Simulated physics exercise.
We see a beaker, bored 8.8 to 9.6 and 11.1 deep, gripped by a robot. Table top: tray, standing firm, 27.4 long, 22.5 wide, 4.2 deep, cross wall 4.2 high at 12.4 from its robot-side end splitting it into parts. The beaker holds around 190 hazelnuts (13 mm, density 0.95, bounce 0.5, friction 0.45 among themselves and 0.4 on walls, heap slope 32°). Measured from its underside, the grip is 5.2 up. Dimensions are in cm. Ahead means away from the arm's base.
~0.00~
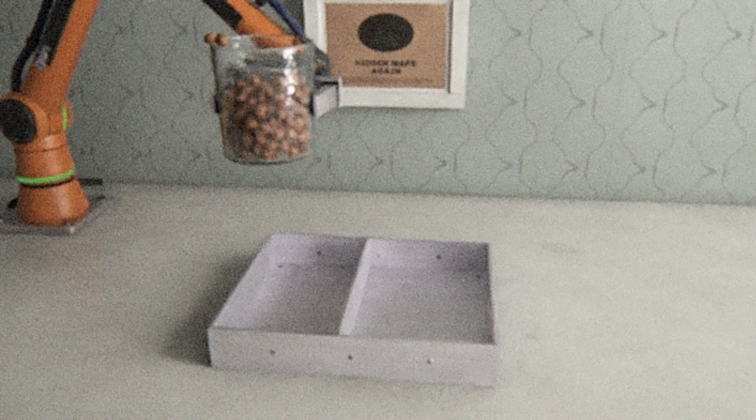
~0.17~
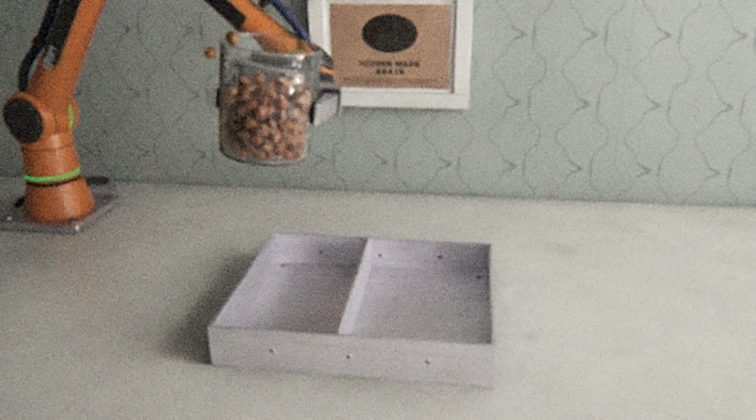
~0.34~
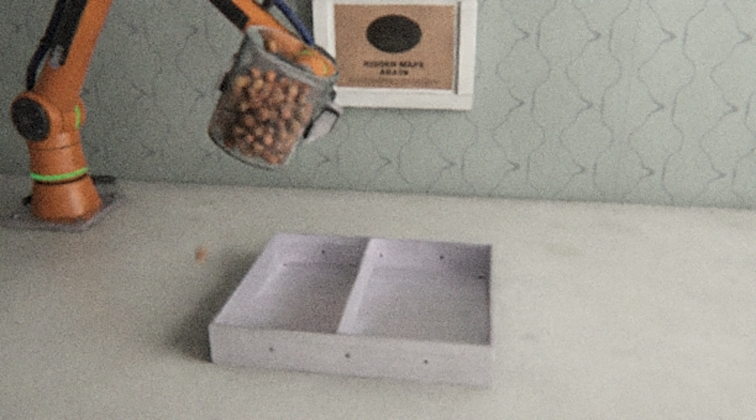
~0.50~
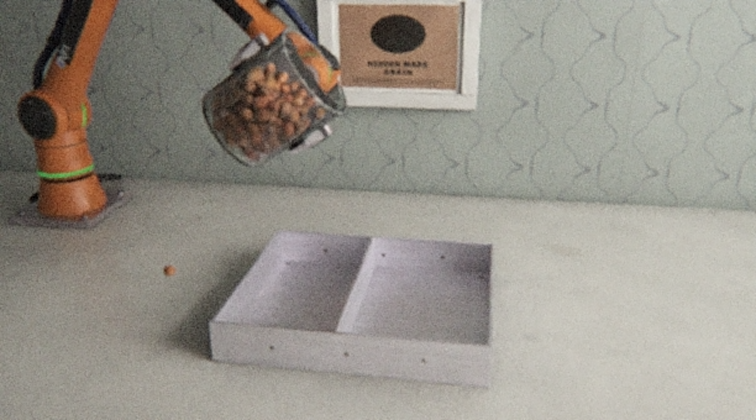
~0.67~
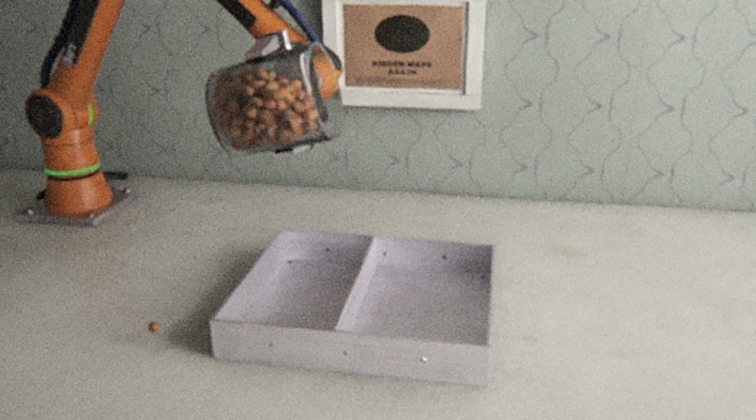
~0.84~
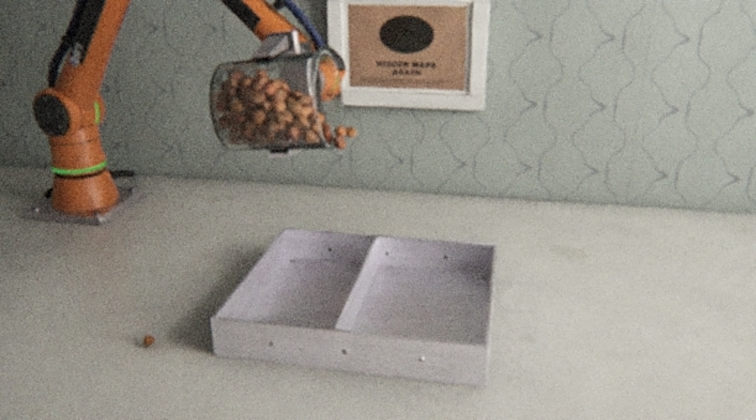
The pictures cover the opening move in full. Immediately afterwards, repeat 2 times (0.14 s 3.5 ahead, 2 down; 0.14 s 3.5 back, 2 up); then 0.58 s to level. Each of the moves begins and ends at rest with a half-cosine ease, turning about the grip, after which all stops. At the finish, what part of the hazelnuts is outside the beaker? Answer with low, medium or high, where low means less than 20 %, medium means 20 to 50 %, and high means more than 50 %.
Medium.
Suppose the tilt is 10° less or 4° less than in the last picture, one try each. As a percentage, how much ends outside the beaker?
About 15 and 25 per cent.
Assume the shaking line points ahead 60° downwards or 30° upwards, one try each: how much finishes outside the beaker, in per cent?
Estimates, in order: 15 % then 60 %.
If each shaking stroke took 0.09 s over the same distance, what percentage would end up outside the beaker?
Then about 45 per cent.
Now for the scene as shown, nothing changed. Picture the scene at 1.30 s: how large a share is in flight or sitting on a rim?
Logged share: Close to 3 per cent.
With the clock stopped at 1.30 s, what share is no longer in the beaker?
Share gone by then: Close to 20 %.
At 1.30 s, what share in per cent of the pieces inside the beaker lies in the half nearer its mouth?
Near 50 %.
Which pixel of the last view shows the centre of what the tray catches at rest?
About (421, 309).
After 1.30 s, tilted 84° forward, highest piece 23 above the table; 152 in the beaker, 29 in the far-side part, 3 in the robot-side part, 1 on the table or floor, 5 in flight or on a rim.
After 1.75 s, tilted 28° forward, highest piece 28 above the table; 116 in the beaker, 63 in the far-side part, 7 in the robot-side part, 3 on the table or floor, 1 in flight or on a rim.
After 2.18 s, level, highest piece 27 above the table; 116 in the beaker, 64 in the far-side part, 7 in the robot-side part, 3 on the table or floor.
After 3.23 s, level, highest piece 27 above the table; 116 in the beaker, 64 in the far-side part, 7 in the robot-side part, 3 on the table or floor.
At rest, 116 in the beaker, 64 in the far-side part, 7 in the robot-side part, 3 on the table or floor. That is 39 % outside the beaker.
